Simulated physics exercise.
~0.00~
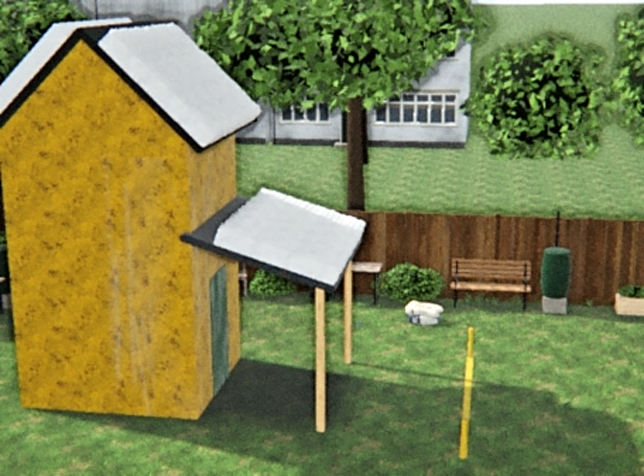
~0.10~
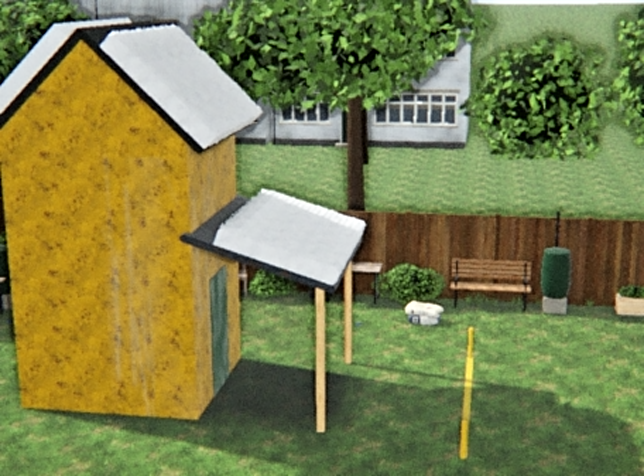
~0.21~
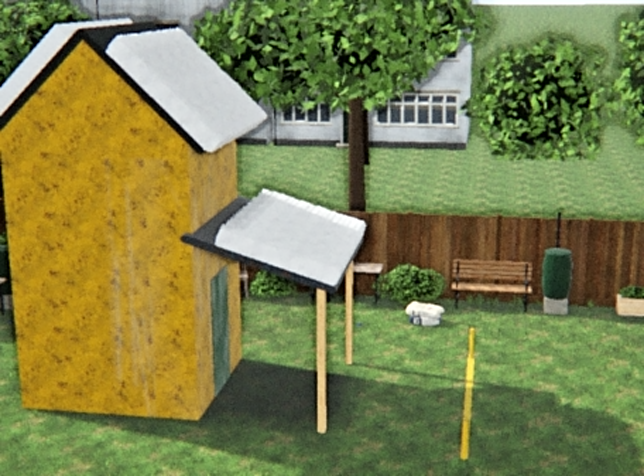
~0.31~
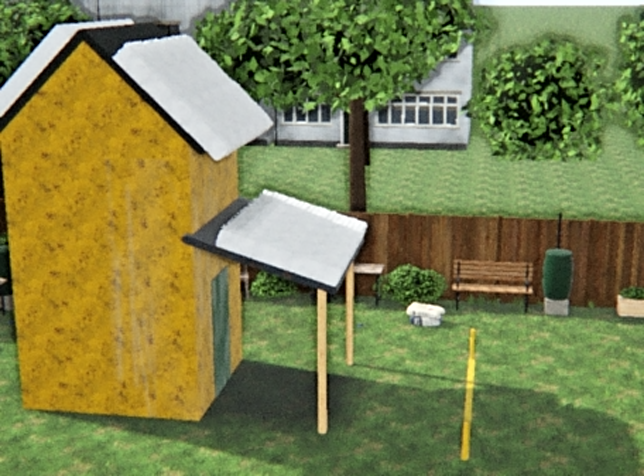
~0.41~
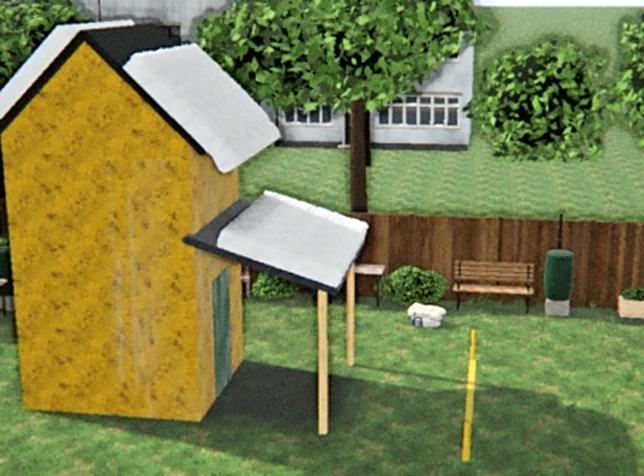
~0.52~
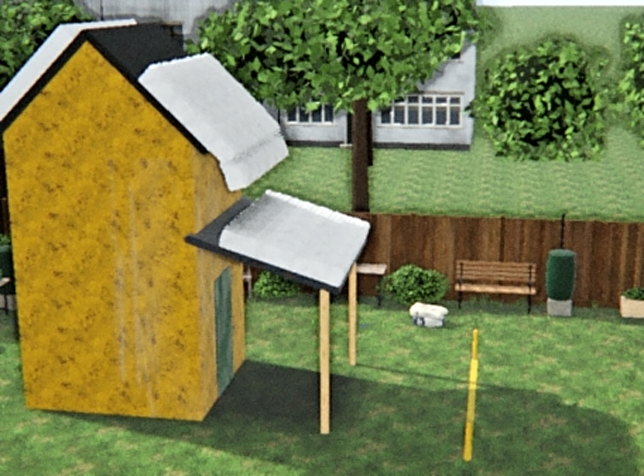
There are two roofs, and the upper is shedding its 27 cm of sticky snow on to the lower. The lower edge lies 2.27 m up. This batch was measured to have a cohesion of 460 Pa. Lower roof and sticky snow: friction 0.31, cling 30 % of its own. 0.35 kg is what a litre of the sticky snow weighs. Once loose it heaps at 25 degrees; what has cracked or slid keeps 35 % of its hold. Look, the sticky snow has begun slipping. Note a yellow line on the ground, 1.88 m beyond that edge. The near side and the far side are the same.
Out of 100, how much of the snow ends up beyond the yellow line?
Roughly 34 out of 100.
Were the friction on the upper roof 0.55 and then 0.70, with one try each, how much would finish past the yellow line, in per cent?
Respectively 25 percent and 25 percent.
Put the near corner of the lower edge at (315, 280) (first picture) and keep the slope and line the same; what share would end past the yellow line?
About 30 %.
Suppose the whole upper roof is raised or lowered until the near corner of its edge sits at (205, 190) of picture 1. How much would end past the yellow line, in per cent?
Roughly 20 %.
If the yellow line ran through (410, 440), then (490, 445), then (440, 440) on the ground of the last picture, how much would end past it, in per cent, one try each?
Respectively 60, 25 and 45 percent would end past it.
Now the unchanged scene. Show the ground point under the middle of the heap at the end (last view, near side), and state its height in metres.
Middle near (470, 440); height roughly 0.3 m.
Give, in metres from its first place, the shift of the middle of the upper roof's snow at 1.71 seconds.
Some 4.4 m.
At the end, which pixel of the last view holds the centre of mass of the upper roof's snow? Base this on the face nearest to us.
Approximately at pixel (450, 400).
After 1.06 s, none is below the lower edge and 0 % is past the line.
After 1.71 s, 56 % is below the lower edge and 0 % is past the line.
After 2.35 s, 68 % is below the lower edge and 34 % is past the line.
After 3.00 s, 70 % is below the lower edge and 34 % is past the line.
After 3.40 s, 70 % is below the lower edge and 34 % is past the line.
